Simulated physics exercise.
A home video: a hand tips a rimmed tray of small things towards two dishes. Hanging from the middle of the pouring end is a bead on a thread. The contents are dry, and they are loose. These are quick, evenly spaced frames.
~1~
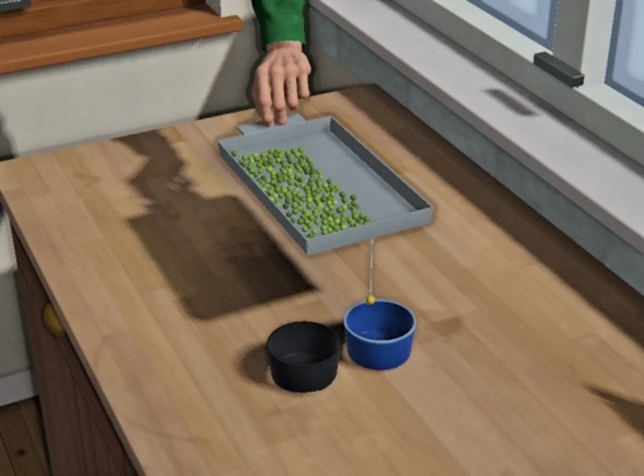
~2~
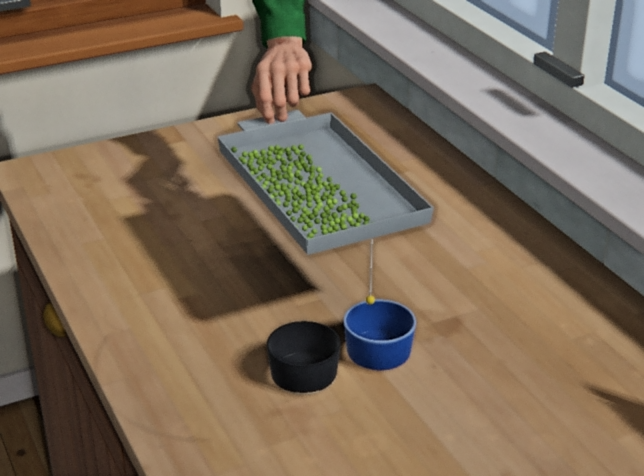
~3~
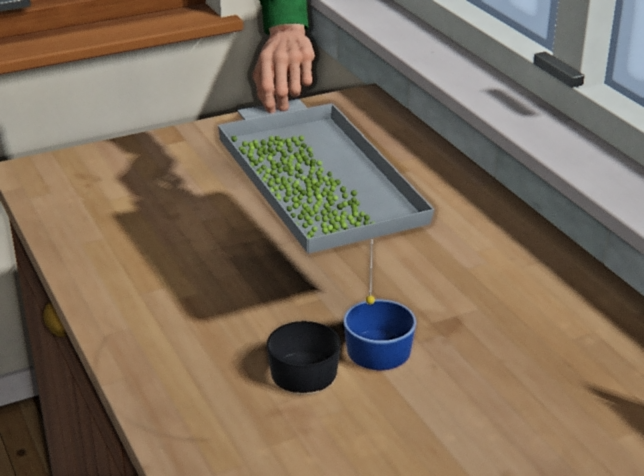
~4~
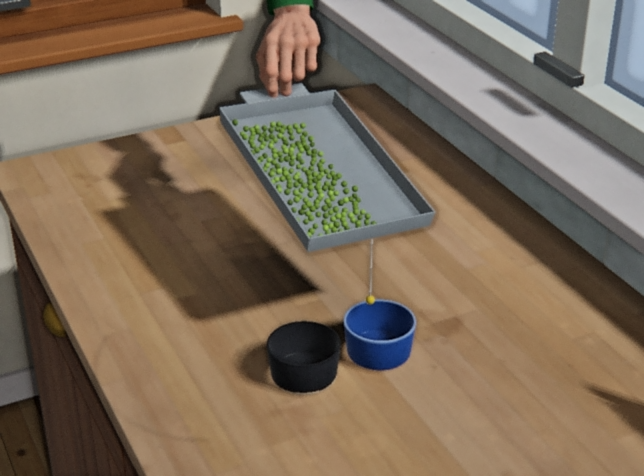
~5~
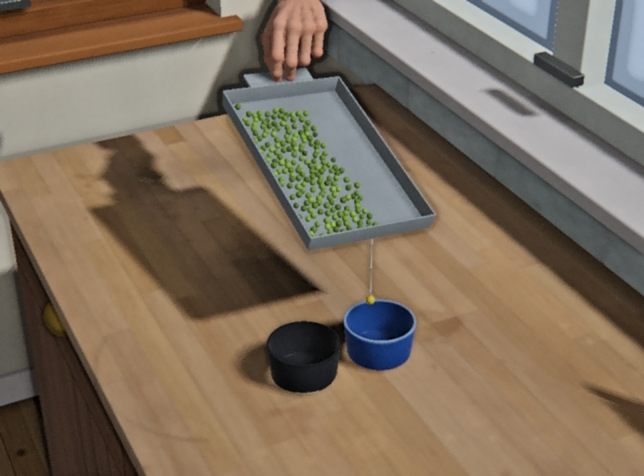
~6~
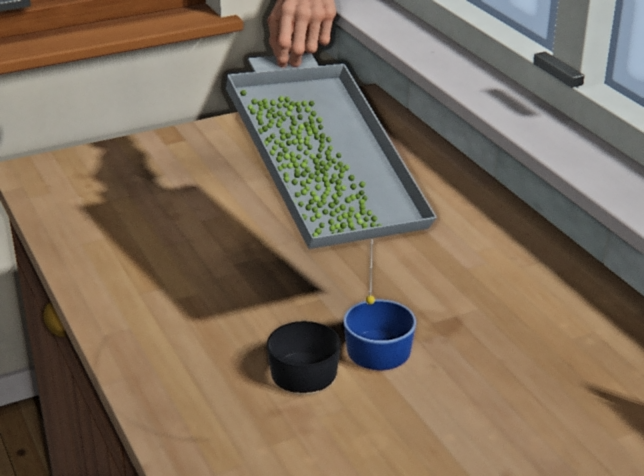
The clip opens on a hand holding a grey rimmed tray of green peas, with a black dish and a blue dish below on a wooden table. The hand lifts the far end higher, gradually steepening the tray towards its near right corner, while the peas shift slightly and the dishes stay still.
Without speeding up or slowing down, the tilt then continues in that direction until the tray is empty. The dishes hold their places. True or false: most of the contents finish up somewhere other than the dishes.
True.
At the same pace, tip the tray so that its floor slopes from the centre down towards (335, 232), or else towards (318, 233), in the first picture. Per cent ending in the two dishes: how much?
About 70 and 80 per cent.
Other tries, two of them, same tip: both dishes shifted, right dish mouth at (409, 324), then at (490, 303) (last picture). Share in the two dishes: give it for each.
40 % and 50 %.
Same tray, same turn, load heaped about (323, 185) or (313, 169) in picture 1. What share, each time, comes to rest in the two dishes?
Shares: 20 % for the first, 20 % for the second.
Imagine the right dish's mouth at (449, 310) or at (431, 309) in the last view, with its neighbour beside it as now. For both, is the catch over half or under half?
For the two tries in order: Exceeding half, exceeding half.
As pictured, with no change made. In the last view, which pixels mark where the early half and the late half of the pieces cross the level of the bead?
Early half: (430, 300); late half: (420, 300).
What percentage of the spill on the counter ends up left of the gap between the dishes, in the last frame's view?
That's roughly 0 per cent of the pieces.
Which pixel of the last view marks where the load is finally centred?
Resting centre, last frame: Roughly (447, 357).
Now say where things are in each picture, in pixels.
Corners of the pouring end at (308, 239) and (431, 207), level; middle of the load at (308, 192), dried peas; left dish at (319, 376); right dish at (396, 352); bead on its thread at (370, 300), in the first picture.
Corners of the pouring end at (308, 239) and (431, 207), level; middle of the load at (308, 191), in the second picture.
Corners of the pouring end at (309, 238) and (432, 209), tipped barely, lowest at the right corner; middle of the load at (309, 186), in the third picture.
Corners of the pouring end at (310, 237) and (433, 211), tipped a little, lowest at the right corner; middle of the load at (310, 178), in the fourth picture.
Corners of the pouring end at (312, 237) and (434, 214), tipped clearly, lowest at the right corner; middle of the load at (312, 171), in the fifth picture.
Corners of the pouring end at (314, 236) and (434, 216), tipped clearly, lowest at the right corner; middle of the load at (317, 167), most on the move; left dish at (319, 376); right dish at (396, 352), in the sixth picture.
Soon, tray tipped steeply; most on the tray; a small part in the air.
A while on, tray tipped past a quarter turn; most on the tray; a stray few in the right dish; about a quarter outside both; a stray few in the air.
Towards the end, tray tipped past a quarter turn; about a quarter in the right dish; most outside both.
Finally, tray tipped past a quarter turn; none in the left dish; about a quarter in the right dish; most outside both.
